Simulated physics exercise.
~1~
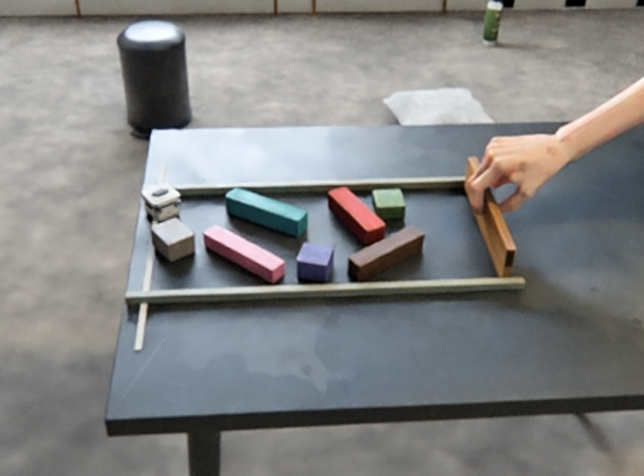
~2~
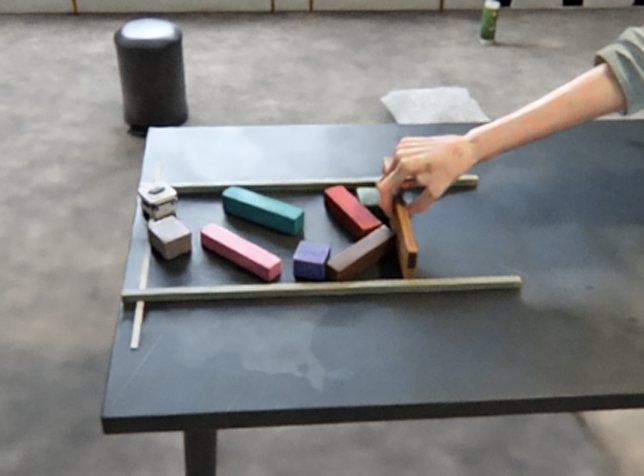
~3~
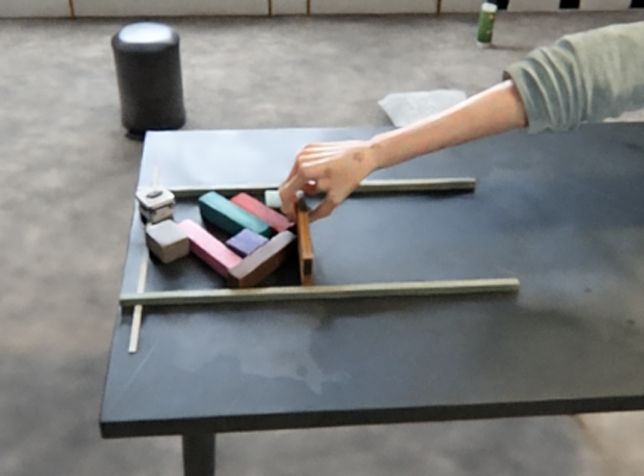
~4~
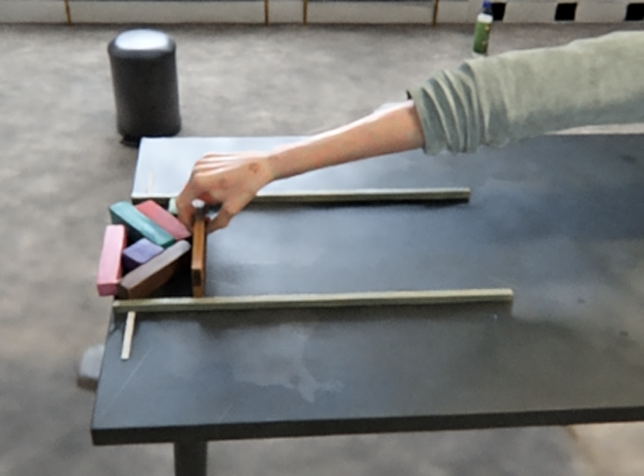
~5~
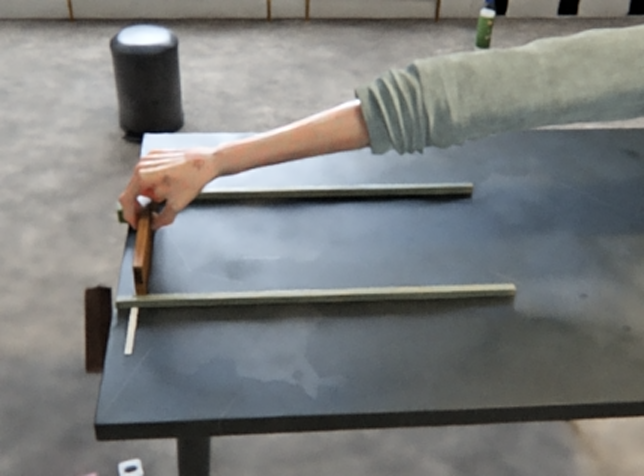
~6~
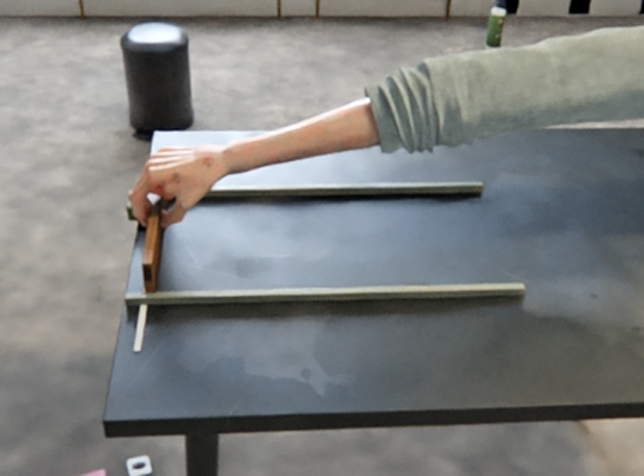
On a dark table in a grey-floored room, seen from above and in front by a slightly swaying camera, two pale rails form a lane ending near a tape strip at the left edge. Between them lie turquoise, pink, red and brown bars, blue and green blocks, and small grey and whitish pieces at the left. A hand slides an upright wooden board leftward from the right, gathering the pieces into a cluster. The bunch is pushed over the left edge, and the brown bar tips downward beside the table. The board stops near the tape, the lane empty.
